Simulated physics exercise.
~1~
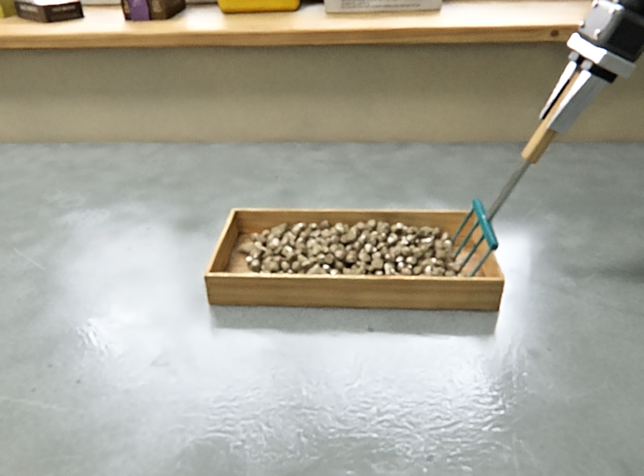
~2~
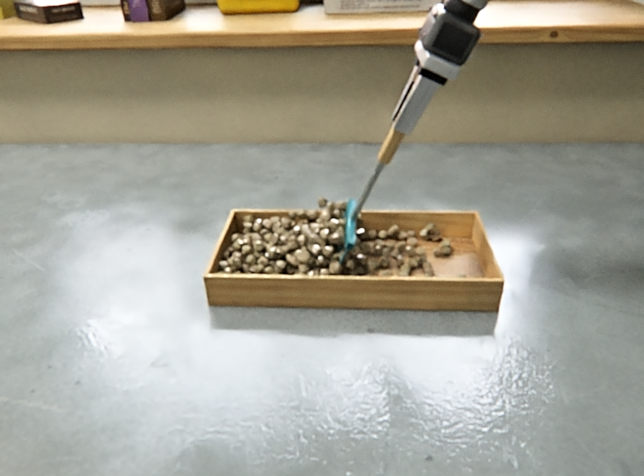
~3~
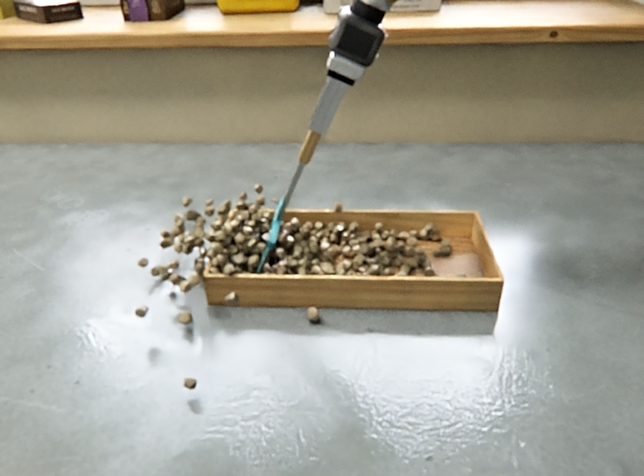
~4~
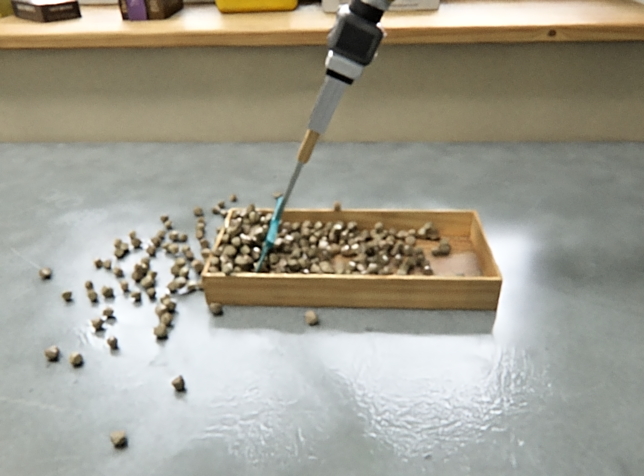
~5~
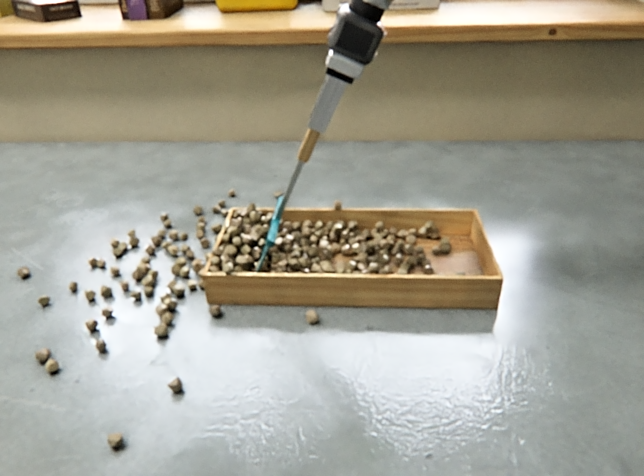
The clip opens on a shallow wooden tray of small brownish pebbles on a grey surface, with a robotic arm holding a teal rake at the tray's right end. The rake sweeps left through the pebbles, heaping them ahead of it and leaving the right end mostly bare. As it nears the left end, the pile spills over the edge and pebbles scatter through the air. The rake then stops while the loose pebbles spread across the surface, mainly to the left and front. Finally, most pebbles remain in the tray, with a sizeable scattering lying outside it.
